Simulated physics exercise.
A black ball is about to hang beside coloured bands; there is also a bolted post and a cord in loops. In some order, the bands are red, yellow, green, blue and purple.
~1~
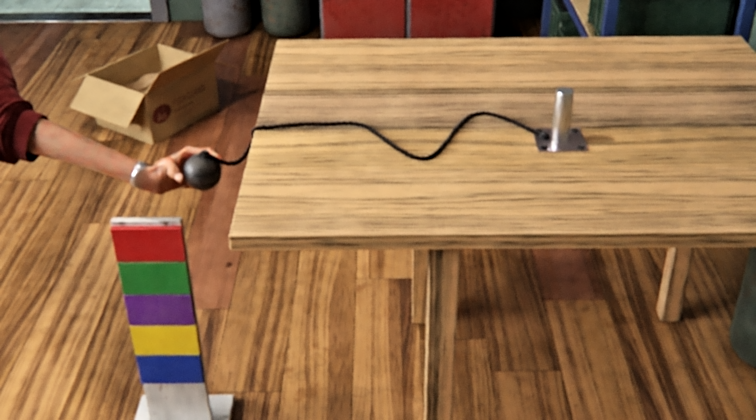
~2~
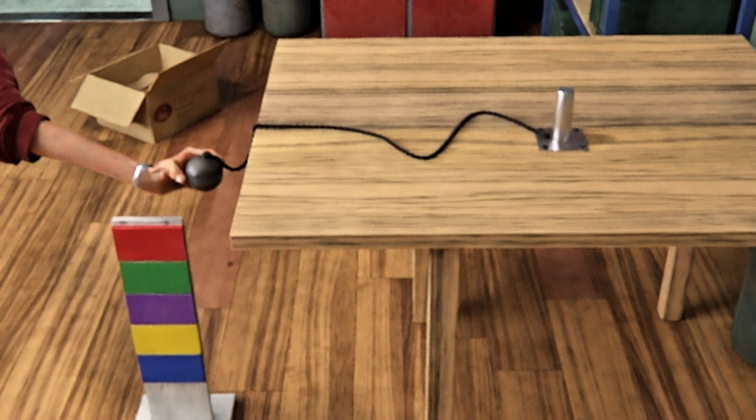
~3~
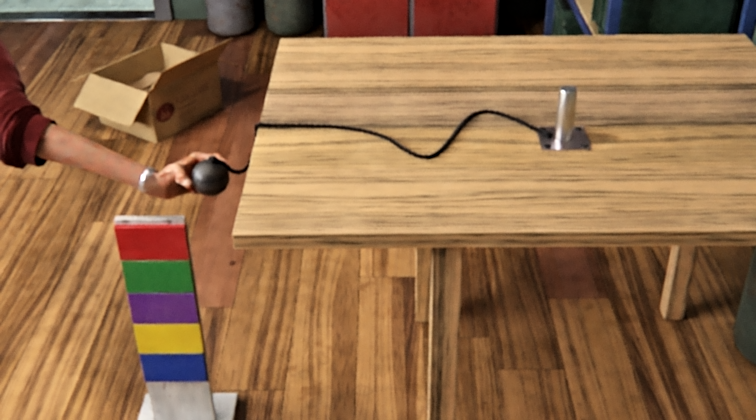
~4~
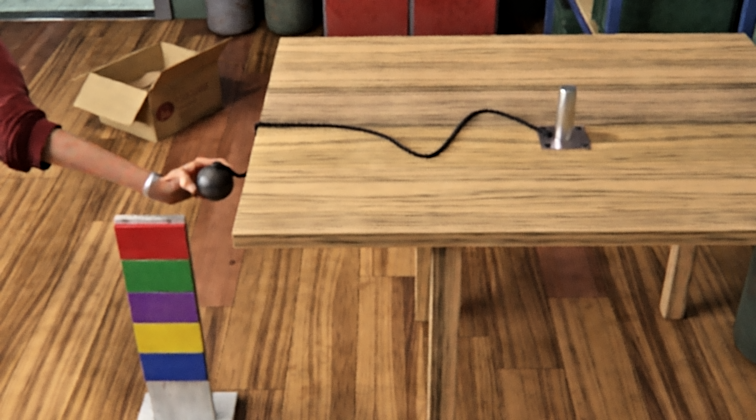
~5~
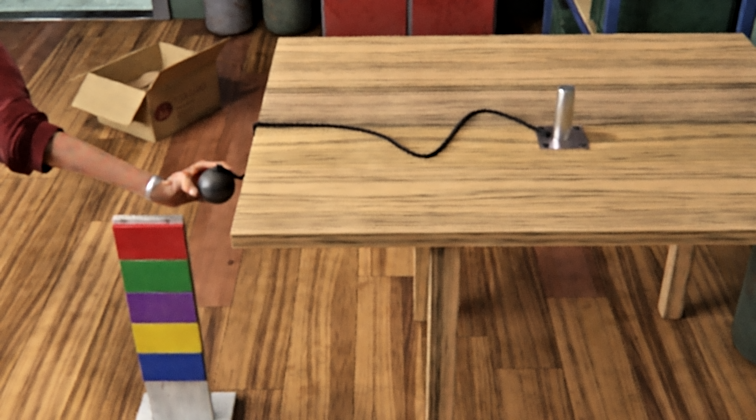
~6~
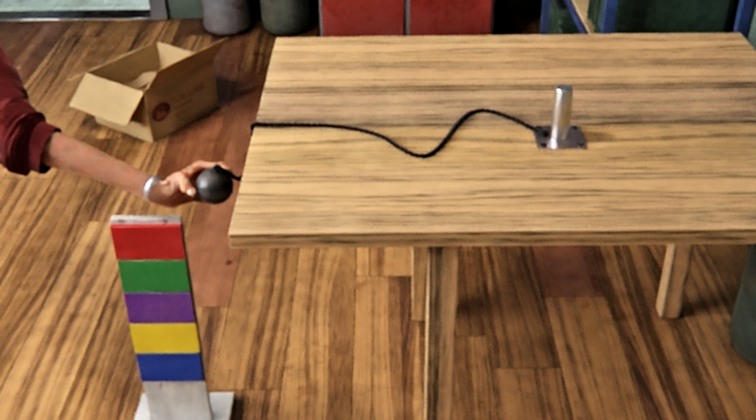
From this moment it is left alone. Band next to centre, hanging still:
Purple.
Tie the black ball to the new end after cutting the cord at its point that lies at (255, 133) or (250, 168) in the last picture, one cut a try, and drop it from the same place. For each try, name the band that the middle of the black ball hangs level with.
Cut one gives red; cut two gives green.
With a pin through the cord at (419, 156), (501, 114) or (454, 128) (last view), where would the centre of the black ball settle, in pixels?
It comes to rest around (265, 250), (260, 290) and (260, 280) respectively.
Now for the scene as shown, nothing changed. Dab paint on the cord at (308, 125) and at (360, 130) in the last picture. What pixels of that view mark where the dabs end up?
You'll find the first mark at (255, 179) and the second mark at (257, 135).
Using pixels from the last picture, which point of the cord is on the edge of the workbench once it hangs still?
Roughly (354, 129).
Soon after, ball near (240, 303); level with purple.
Then, ball near (290, 304); level with purple.
Further on, ball near (262, 307); level with purple.
At rest, ball near (266, 308); level with purple. Its centre hangs level with the purple band.
